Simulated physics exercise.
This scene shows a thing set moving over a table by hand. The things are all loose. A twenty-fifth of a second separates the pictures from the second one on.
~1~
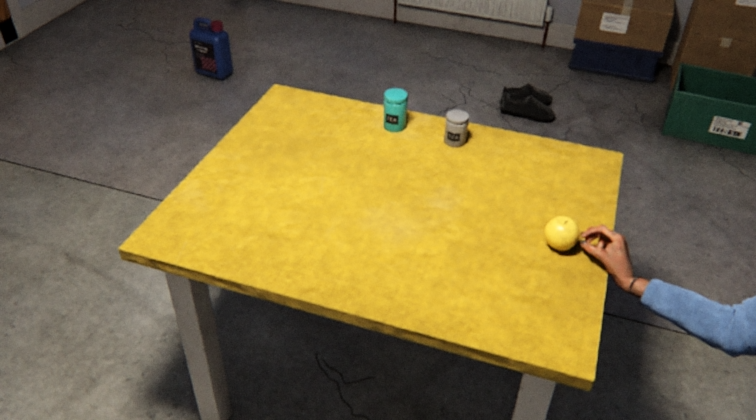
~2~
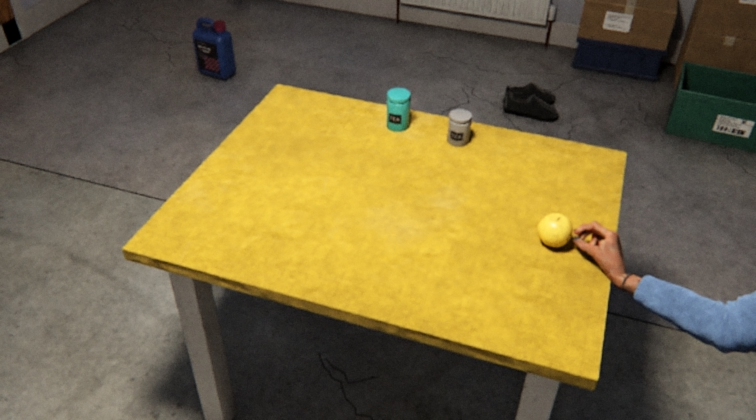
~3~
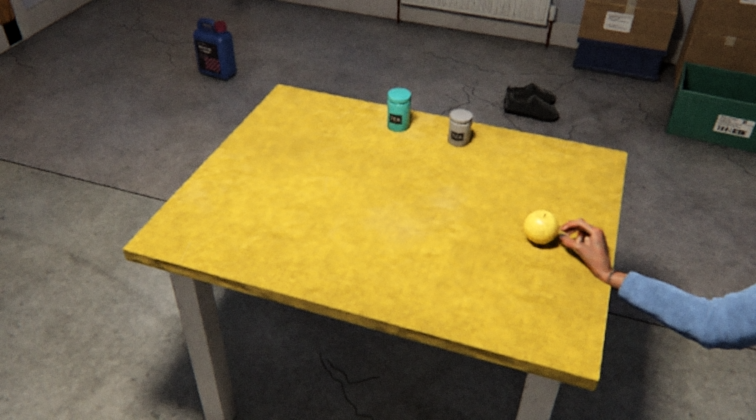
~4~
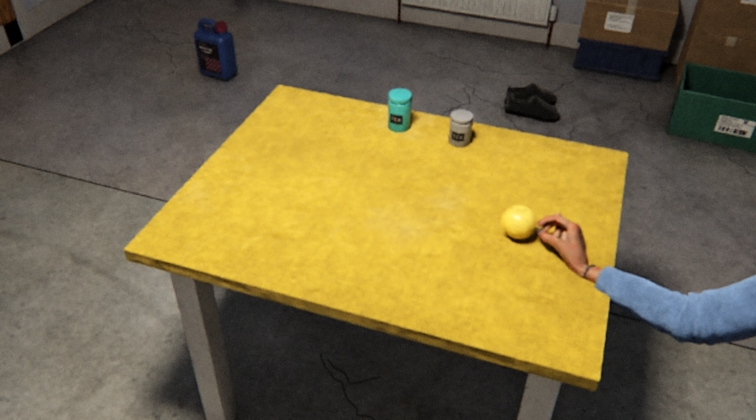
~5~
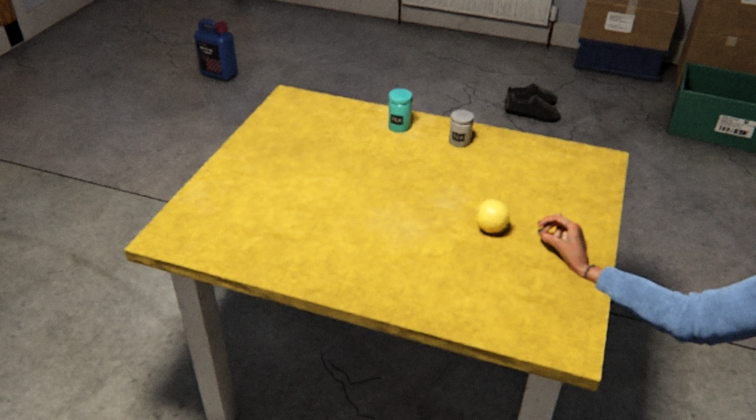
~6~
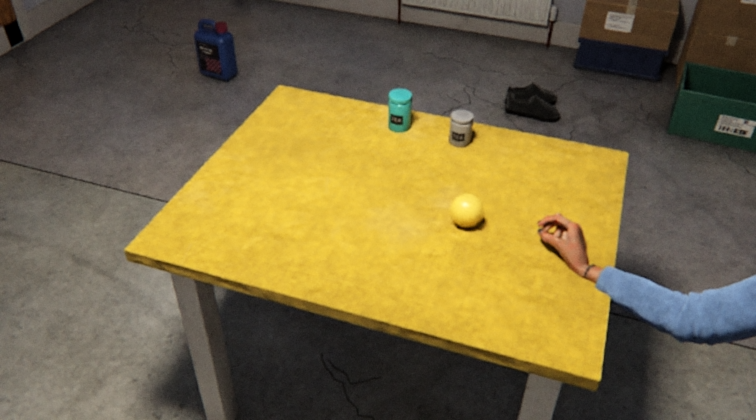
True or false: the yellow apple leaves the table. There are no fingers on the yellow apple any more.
True.
Then, 0.30 s later than the last frame, yellow apple moved well along near (292, 171).
Then, 0.70 s later than the last frame, yellow apple now off the table.
When it is over, off the table, yellow apple.
